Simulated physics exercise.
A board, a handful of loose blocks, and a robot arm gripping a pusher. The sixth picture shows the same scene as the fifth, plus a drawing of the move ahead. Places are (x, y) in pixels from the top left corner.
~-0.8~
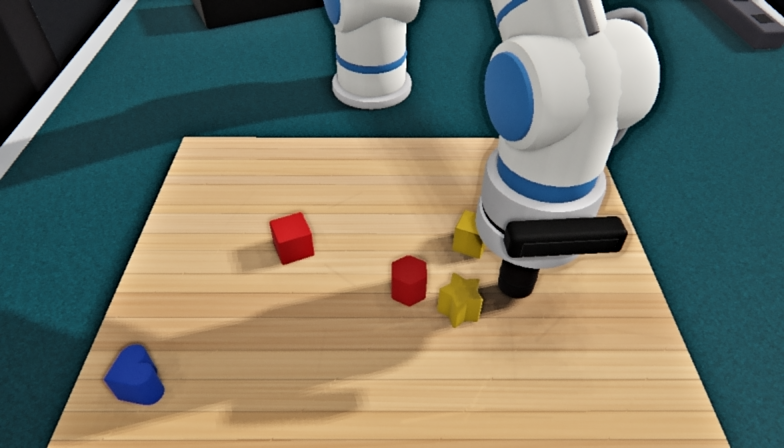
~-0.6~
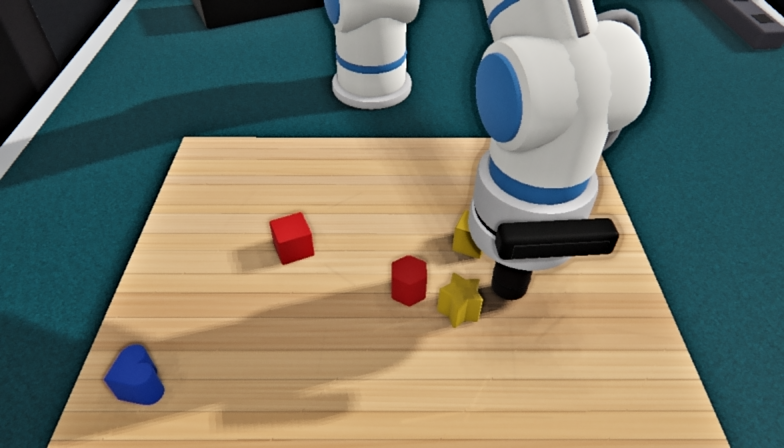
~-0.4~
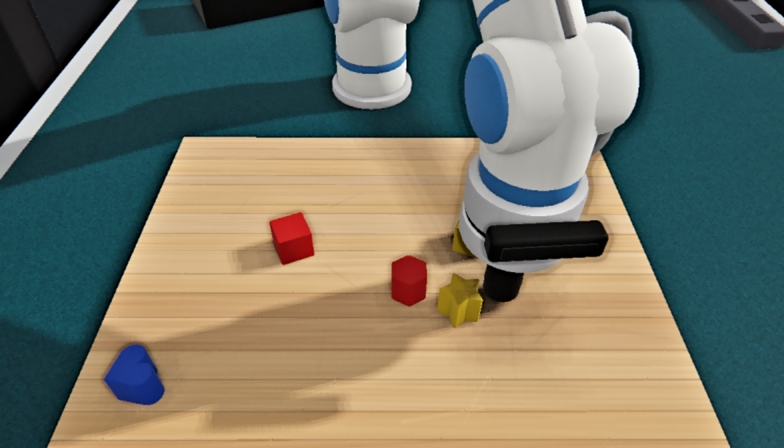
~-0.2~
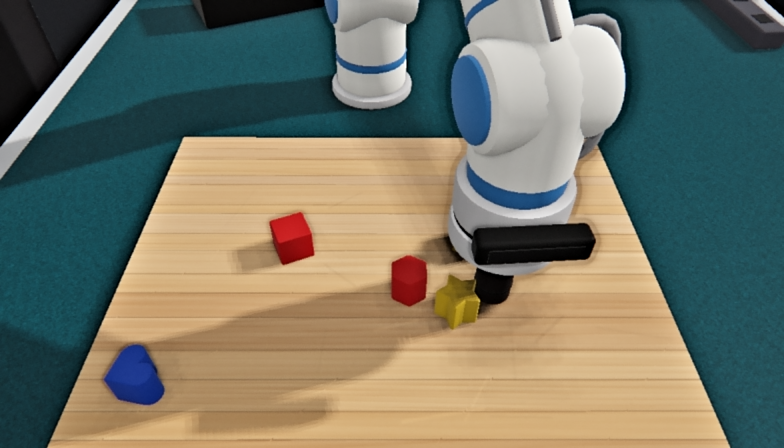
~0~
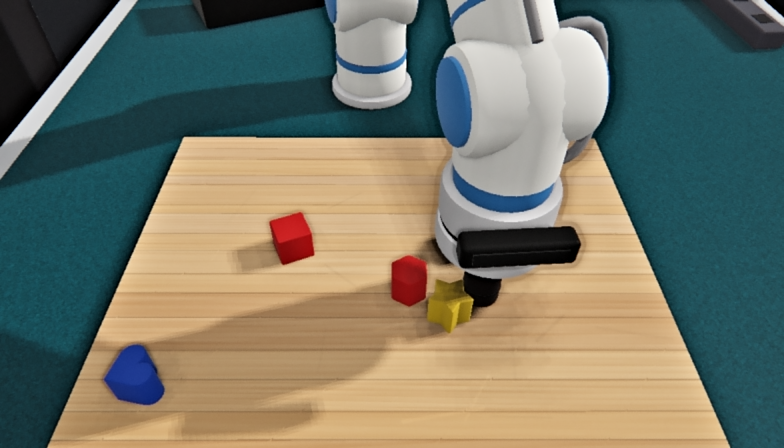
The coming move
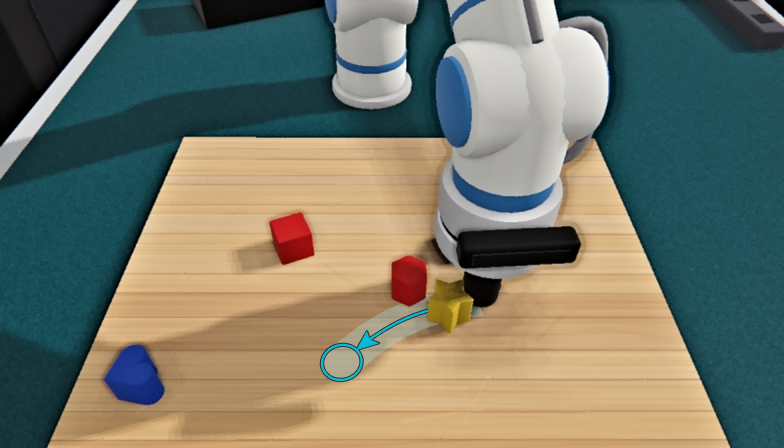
On a wooden board, a robot arm moving its black pusher left, nudging a yellow star slightly toward a red hexagonal block.
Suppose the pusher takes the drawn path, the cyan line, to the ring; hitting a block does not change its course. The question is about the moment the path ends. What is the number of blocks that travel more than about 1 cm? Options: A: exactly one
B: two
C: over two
B - two.
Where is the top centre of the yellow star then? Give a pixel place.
(307, 362)
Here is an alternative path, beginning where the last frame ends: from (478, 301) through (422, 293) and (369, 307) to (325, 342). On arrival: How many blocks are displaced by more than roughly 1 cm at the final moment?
I think two will be displaced.
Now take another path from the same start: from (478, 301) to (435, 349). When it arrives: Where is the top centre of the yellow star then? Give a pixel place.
The middle of its top is at (403, 316).
Path on the board, from (478, 301) by way of (429, 310) and (383, 330) to (342, 362).
The first path, step by step. One third of the way, pusher (429, 303); red hexagonal block (402, 267), turned 15° clockwise; yellow star (403, 306), turned 20° anticlockwise.
Two thirds of the way, pusher (382, 324); red hexagonal block (394, 267), turned 45° clockwise; yellow star (353, 329), turned 20° anticlockwise.
At the end, pusher (341, 355); red hexagonal block (394, 267), turned 45° clockwise; yellow star (307, 362), turned 20° anticlockwise; yellow four-sided block in place.
